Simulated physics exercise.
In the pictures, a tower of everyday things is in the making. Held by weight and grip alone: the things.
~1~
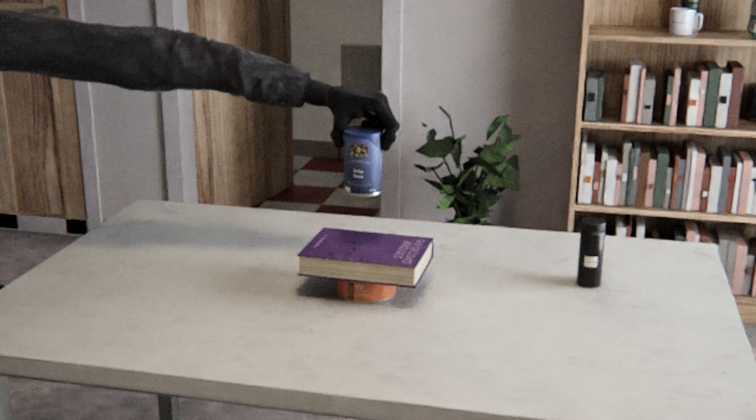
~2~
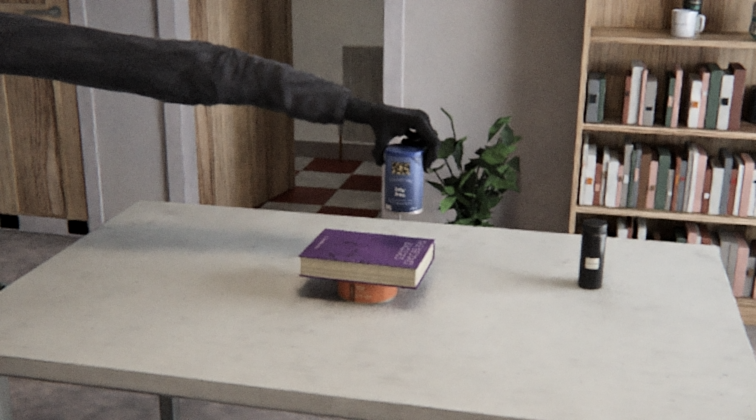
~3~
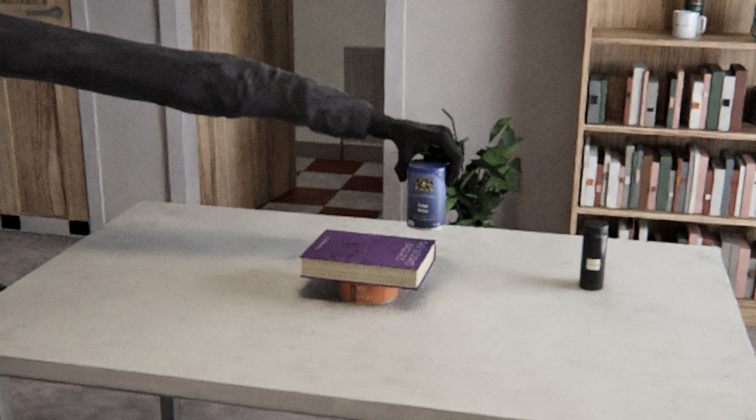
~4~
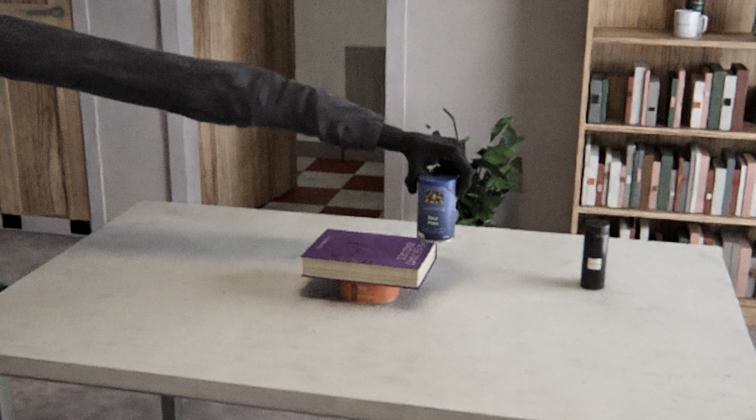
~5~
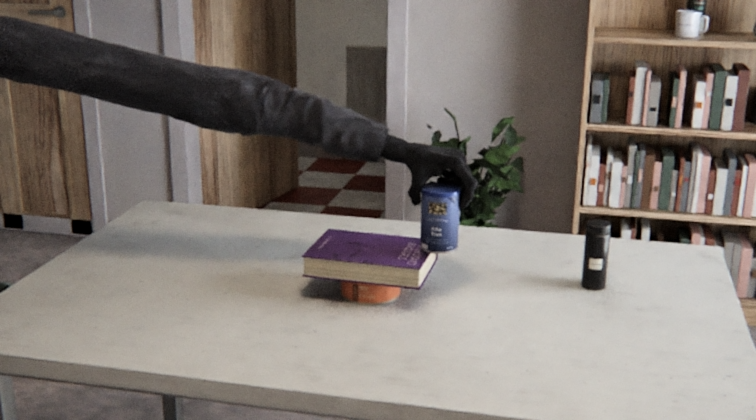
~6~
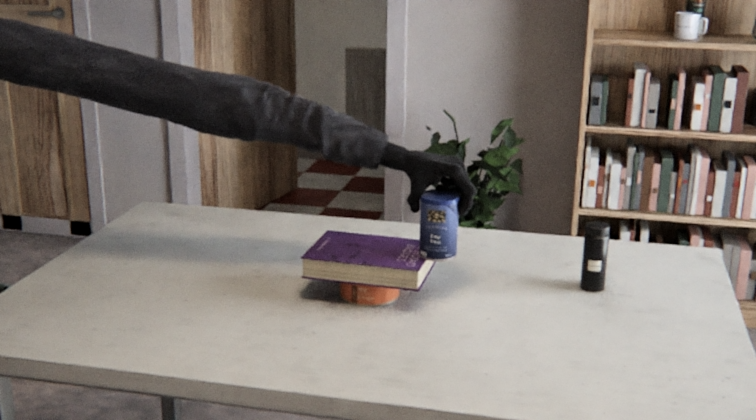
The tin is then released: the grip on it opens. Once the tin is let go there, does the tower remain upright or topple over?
Doesn't stay standing.
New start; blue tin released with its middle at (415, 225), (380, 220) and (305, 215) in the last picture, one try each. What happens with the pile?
Result per try: First still standing, second still standing, third toppled.
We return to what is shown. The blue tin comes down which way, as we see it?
It shifts to the viewer's right.
Then, 0.40 s past the last view, blue tin now fallen.
Then, 0.50 s past the last view, things are still on the move.
Finally, fallen, blue tin; the other 3 still in place. Final places as the last picture's camera would see them, blue tin near (482, 288). The pile comes apart.
